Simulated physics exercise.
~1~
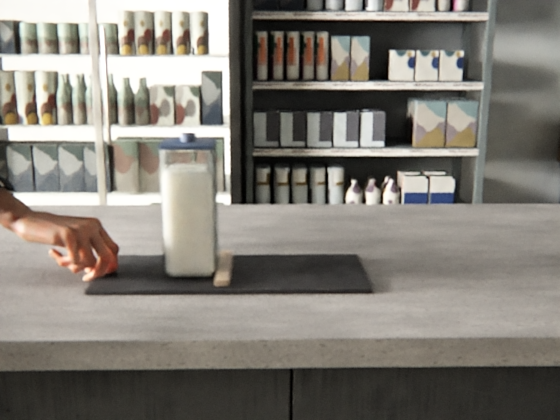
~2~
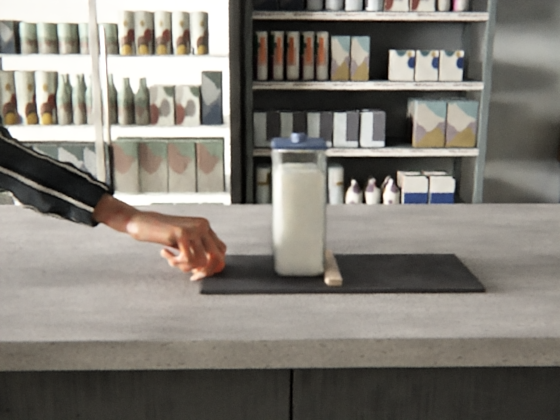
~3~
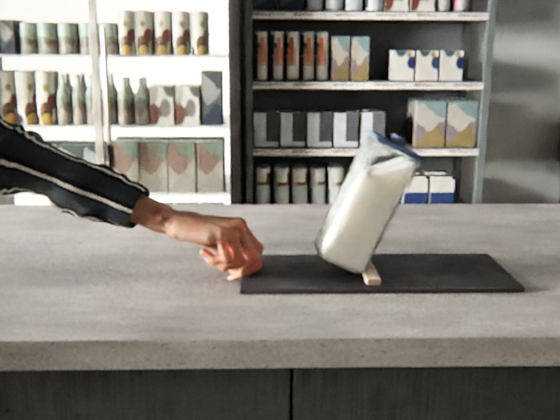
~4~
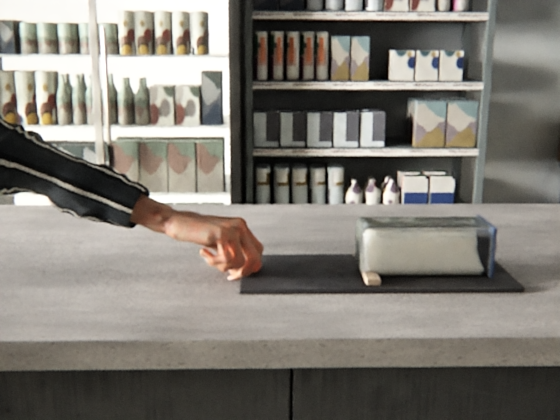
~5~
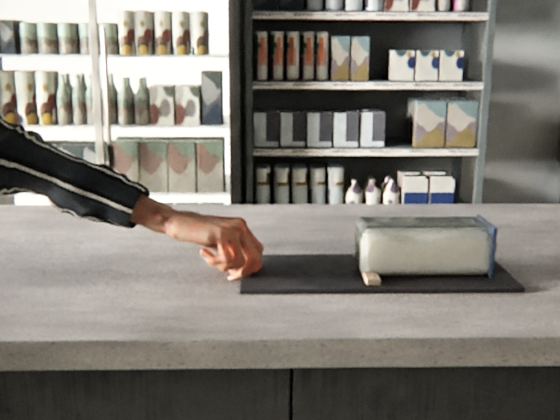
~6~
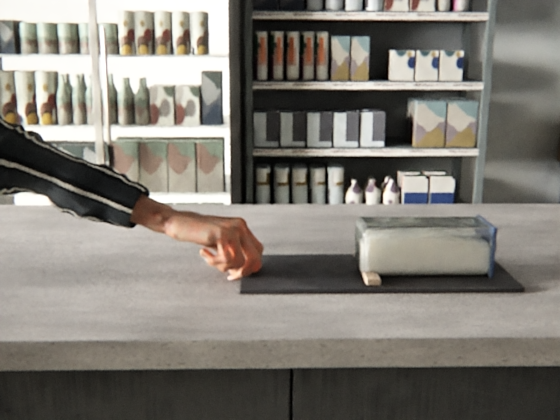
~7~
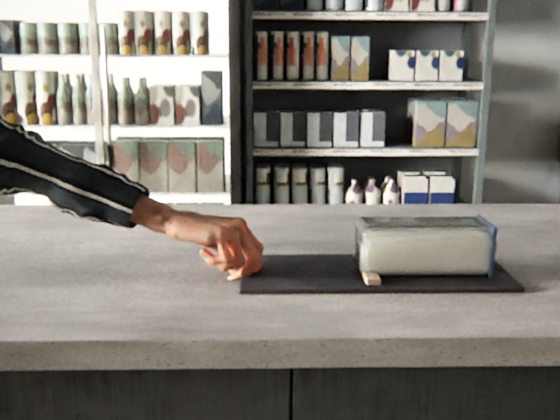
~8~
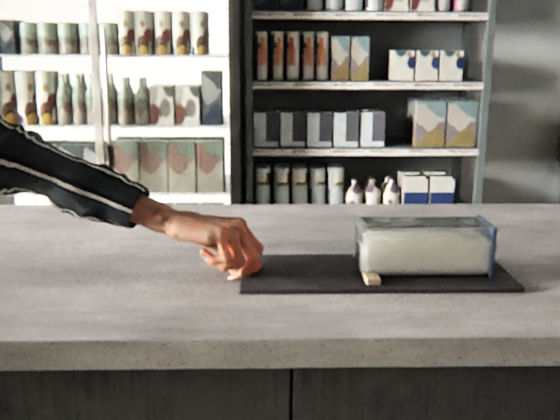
At first, a clear container with a blue cap, filled with white liquid, stands upright on a dark board on a gray counter, a light strip beside its base, with stocked shelves behind. A hand at the board's left end moves right along with it, and the container rides along, still upright. Then the board stops, and the container tips to the right over the strip. It topples onto its side, its capped end pointing right. The liquid settles along its length, and it stays lying there while the hand remains at the board's end.
